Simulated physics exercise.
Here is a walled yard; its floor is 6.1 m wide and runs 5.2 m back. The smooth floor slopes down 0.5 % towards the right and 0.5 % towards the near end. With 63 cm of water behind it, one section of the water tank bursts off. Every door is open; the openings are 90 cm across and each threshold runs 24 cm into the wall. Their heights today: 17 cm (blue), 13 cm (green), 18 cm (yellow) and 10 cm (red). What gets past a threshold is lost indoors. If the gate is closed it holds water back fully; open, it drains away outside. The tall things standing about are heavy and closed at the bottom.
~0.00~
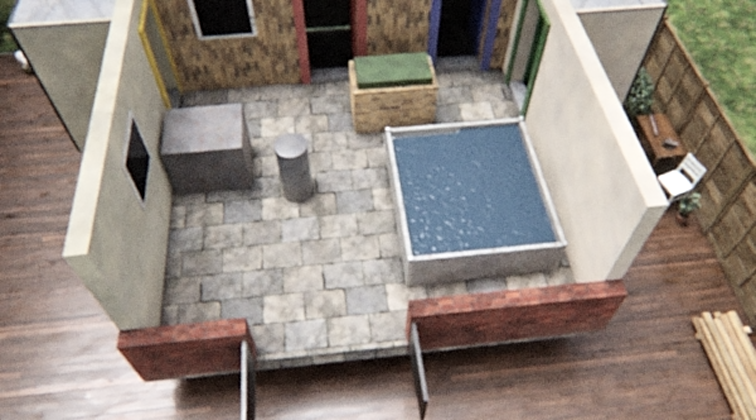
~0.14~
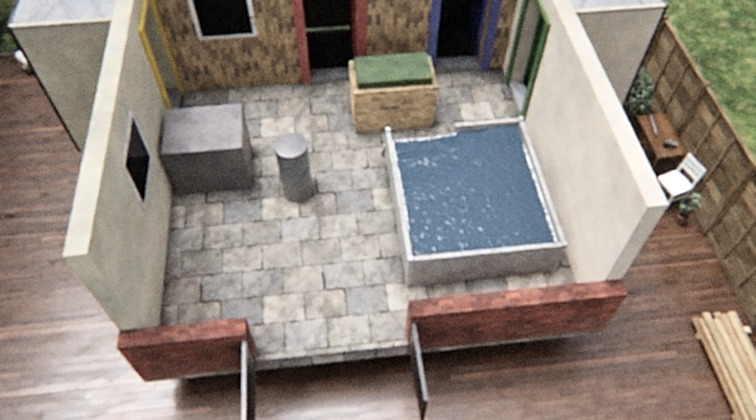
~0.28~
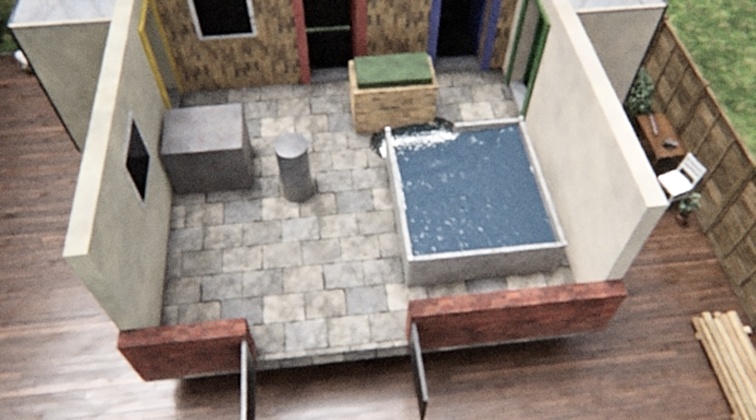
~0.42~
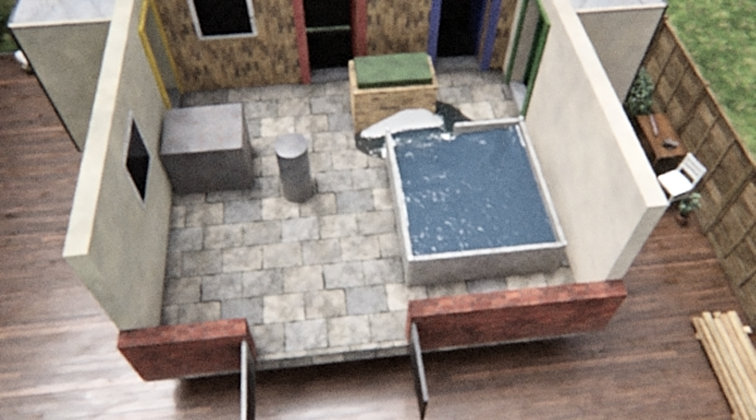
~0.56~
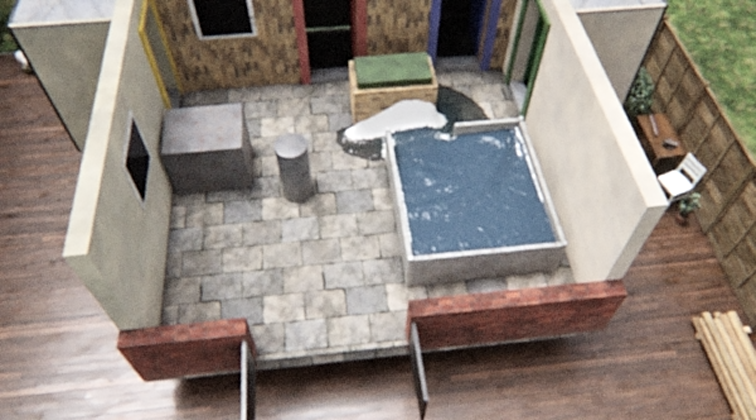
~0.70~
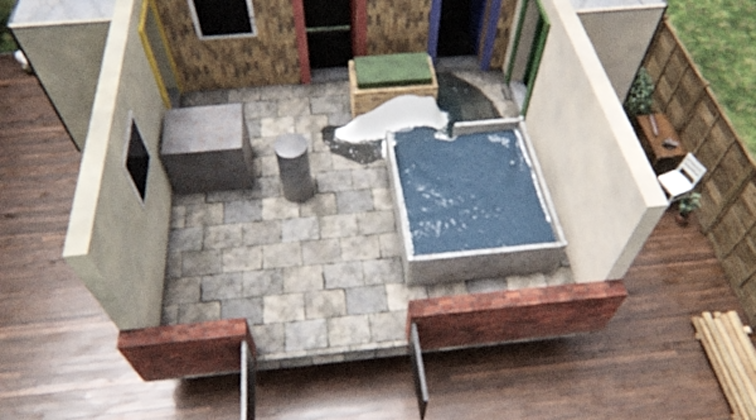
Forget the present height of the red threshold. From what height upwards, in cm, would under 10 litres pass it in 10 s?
It would have to be roughly 9 cm high.
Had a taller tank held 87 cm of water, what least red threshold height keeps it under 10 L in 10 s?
About 16 cm.
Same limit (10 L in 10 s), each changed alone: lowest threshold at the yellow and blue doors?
Roughly 15 cm at yellow and 18 cm at blue.
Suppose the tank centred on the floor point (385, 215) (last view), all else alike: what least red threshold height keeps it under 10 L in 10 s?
About 35 cm.
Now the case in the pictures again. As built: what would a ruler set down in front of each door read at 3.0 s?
In cm: Blue 19, green 25, yellow 17, red 1.
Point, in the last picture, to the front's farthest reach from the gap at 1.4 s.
At about (251, 135).
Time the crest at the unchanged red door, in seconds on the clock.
At about 9.0 s.
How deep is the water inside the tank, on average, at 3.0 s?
Roughly 35 cm on average.
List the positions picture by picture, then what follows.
The first picture shows still water, 63 cm deep, in the water tank at (470, 186); the red door at (332, 38) is dry.
In the second picture, the front is at a hidden place, 0.3 m from the gap on the far side; 0.3 m2 of floor is wet, 63 cm left at the back.
In the third picture, the front is at a hidden place, 0.8 m from the gap on the far side; 0.9 m2 of floor is wet, 63 cm left at the back.
In the fourth picture, the front is at a hidden place, 1.2 m from the gap on the far side; 1.4 m2 of floor is wet, 63 cm left at the back.
In the fifth picture, the front is at a hidden place, 1.7 m from the gap on the far side; 2.0 m2 of floor is wet, 63 cm left at the back.
In the sixth picture, the gap is on the far side, the front 2.0 m out at (444, 74); the back of the water tank holds 63 cm; the red door at (332, 38), 2.4 m from the gap, is still 1.3 m from the nearest water.
After 1.4 s water covers 30 % of the floor, deepest (52 cm) near (416, 137); it has not reached the red door.
After 3.0 s water covers 70 % of the floor, deepest (32 cm) near (406, 138); 1 cm at the red door, 0 litres in over its 10 cm threshold.
After 10.0 s water covers 95 % of the floor, deepest (14 cm) near (305, 178); 11 cm at the red door, 6 litres in over its 10 cm threshold.
At the red door as built, the water arrived by 2.4 s and peaked near 13 cm at 9.0 s.
Run again over the same 10 s with other heights there, 16 litres in over 8 cm, 4 litres over 11 cm. The limit of 10 litres is kept from about 9 cm up.
